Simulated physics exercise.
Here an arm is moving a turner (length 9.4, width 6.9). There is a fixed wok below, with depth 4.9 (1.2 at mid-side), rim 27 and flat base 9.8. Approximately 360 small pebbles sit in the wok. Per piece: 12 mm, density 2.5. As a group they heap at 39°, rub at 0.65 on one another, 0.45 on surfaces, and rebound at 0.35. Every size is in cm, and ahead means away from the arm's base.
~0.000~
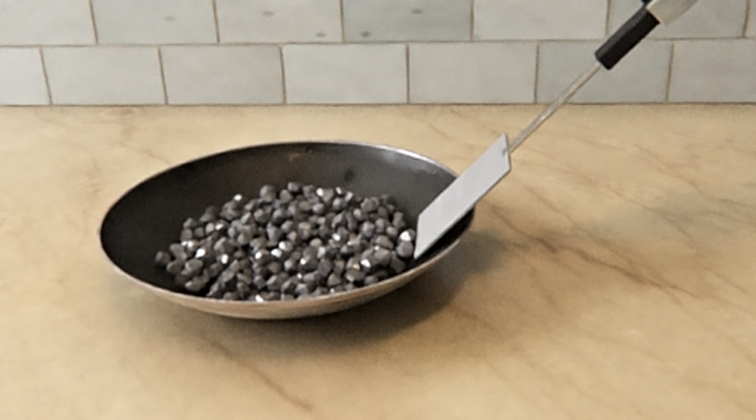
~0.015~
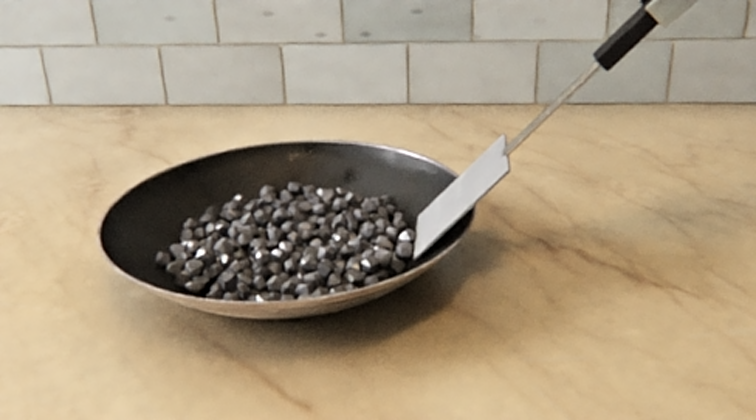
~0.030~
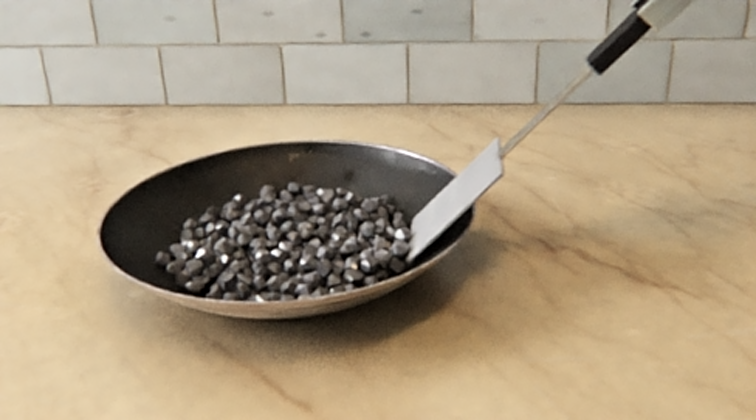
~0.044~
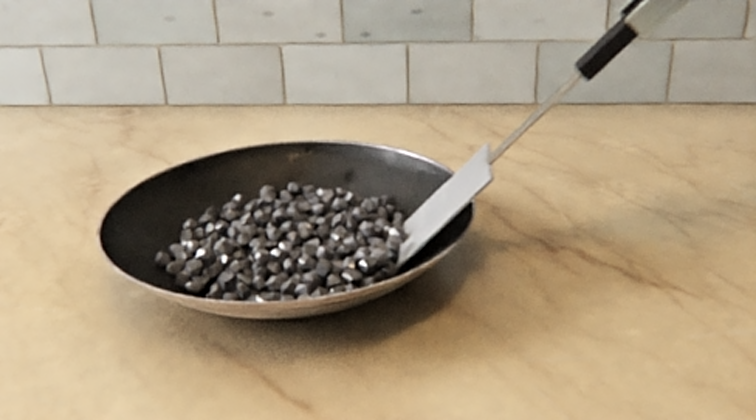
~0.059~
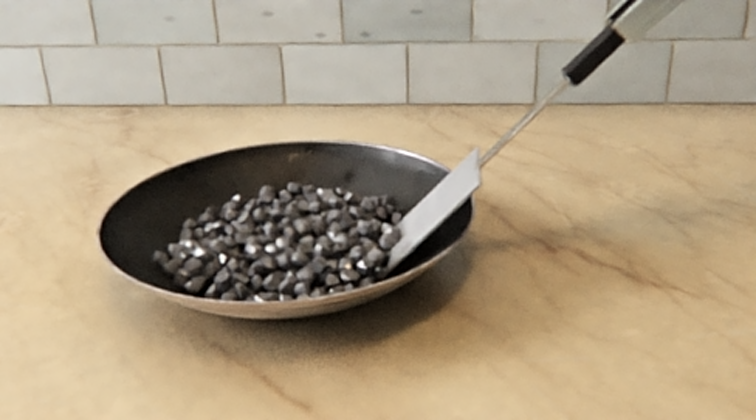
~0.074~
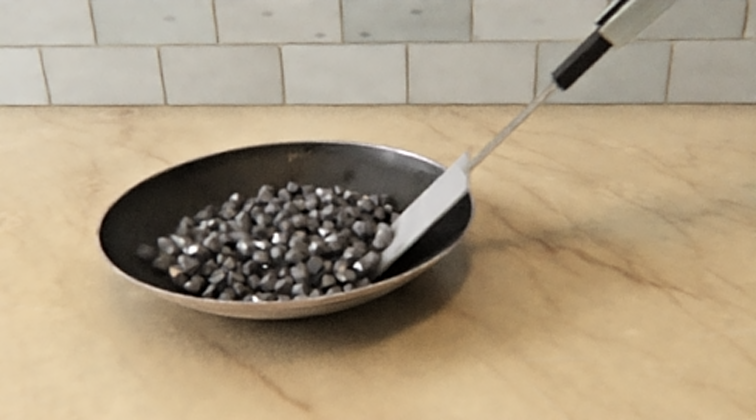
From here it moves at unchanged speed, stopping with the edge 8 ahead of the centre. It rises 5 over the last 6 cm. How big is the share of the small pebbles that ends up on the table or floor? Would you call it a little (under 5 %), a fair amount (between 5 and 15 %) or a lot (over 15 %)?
A fair amount, between 5 and 15 %.
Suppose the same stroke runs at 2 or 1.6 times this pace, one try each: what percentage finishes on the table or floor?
I'd say near 25 and then near 15 per cent.
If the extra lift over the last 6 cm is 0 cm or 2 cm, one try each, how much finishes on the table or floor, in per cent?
15 and 15 per cent.
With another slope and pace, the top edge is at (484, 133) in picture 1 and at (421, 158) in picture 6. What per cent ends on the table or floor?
15 %.
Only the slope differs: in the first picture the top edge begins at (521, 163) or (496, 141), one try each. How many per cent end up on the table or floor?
About 10 and 10 per cent.
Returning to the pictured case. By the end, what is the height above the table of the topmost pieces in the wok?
Height at the end: Around 6.5 cm.
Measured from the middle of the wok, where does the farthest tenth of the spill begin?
That works out to near 20 cm.
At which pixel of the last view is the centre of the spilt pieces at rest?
At about (72, 254) in the last picture.
By 0.18 s, sloping 47°, highest piece 5 above the table; 355 in the wok.
By 0.29 s, sloping 47°, highest piece 7 above the table; 351 in the wok, 4 on the blade or in flight.
By 0.55 s, sloping 47°, highest piece 6 above the table; 326 in the wok, 24 on the table or floor, 5 on the blade or in flight.
By 1.60 s, sloping 47°, highest piece 6 above the table; 323 in the wok, 32 on the table or floor.
Final count, 323 in the wok, 32 on the table or floor. That is 9 % on the table or floor.
